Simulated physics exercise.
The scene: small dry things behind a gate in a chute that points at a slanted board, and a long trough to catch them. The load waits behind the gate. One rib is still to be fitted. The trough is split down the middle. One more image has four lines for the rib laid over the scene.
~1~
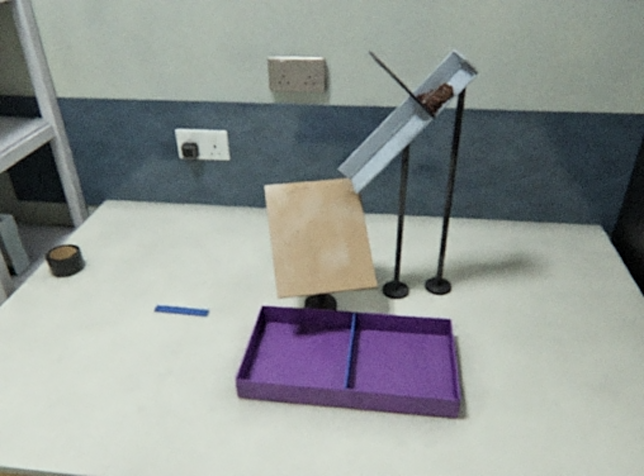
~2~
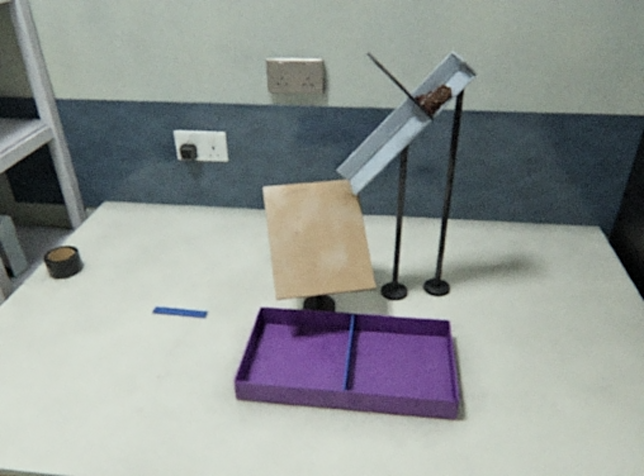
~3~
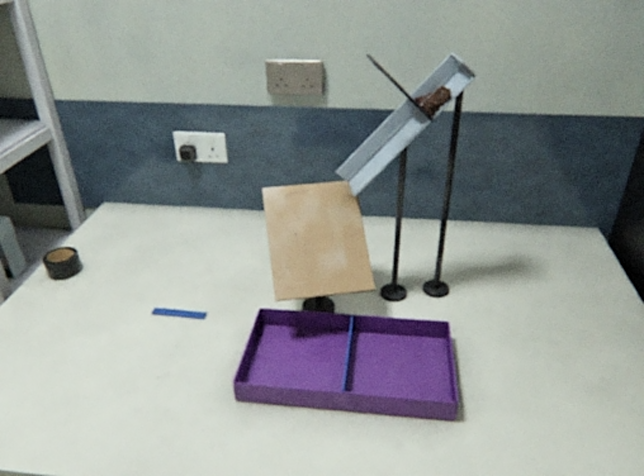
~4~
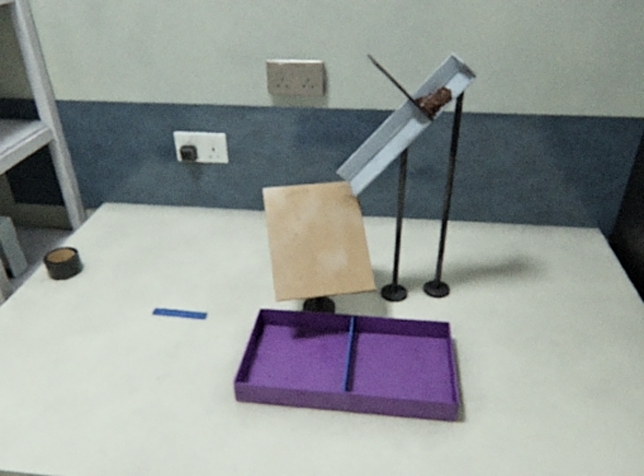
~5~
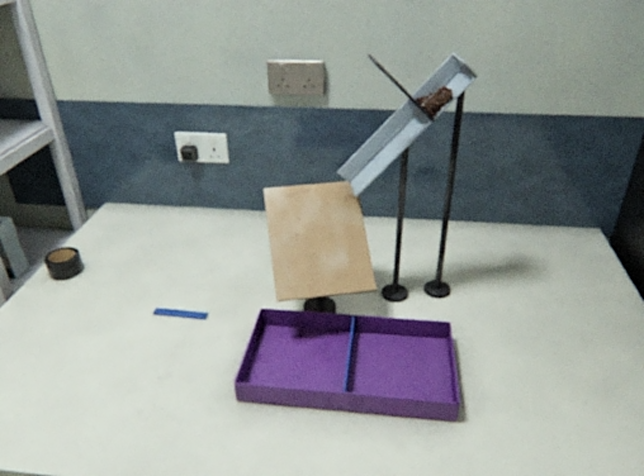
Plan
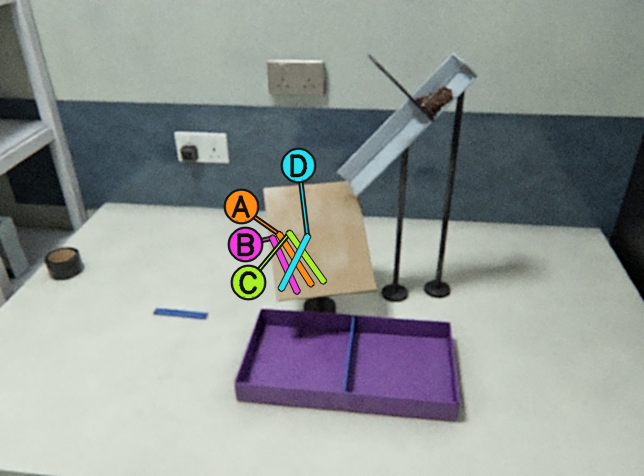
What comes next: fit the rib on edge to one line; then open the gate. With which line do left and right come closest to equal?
Take C.
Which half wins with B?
More lands on the left.
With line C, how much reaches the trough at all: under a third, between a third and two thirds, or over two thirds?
Over two thirds.
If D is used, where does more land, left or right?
More lands on the left.
On the marked copy, line A from (279, 234) to (310, 283); line B from (272, 238) to (297, 291); line C from (289, 233) to (323, 281); line D from (307, 236) to (281, 288).
For line A, of what is caught, nearly all in the left half, a small part in the right.
For line B, of what is caught, all in the left half, none in the right.
For line C, of what is caught, about a third in the left half, about two thirds in the right.
For line D, of what is caught, nearly all in the left half, a stray few in the right.
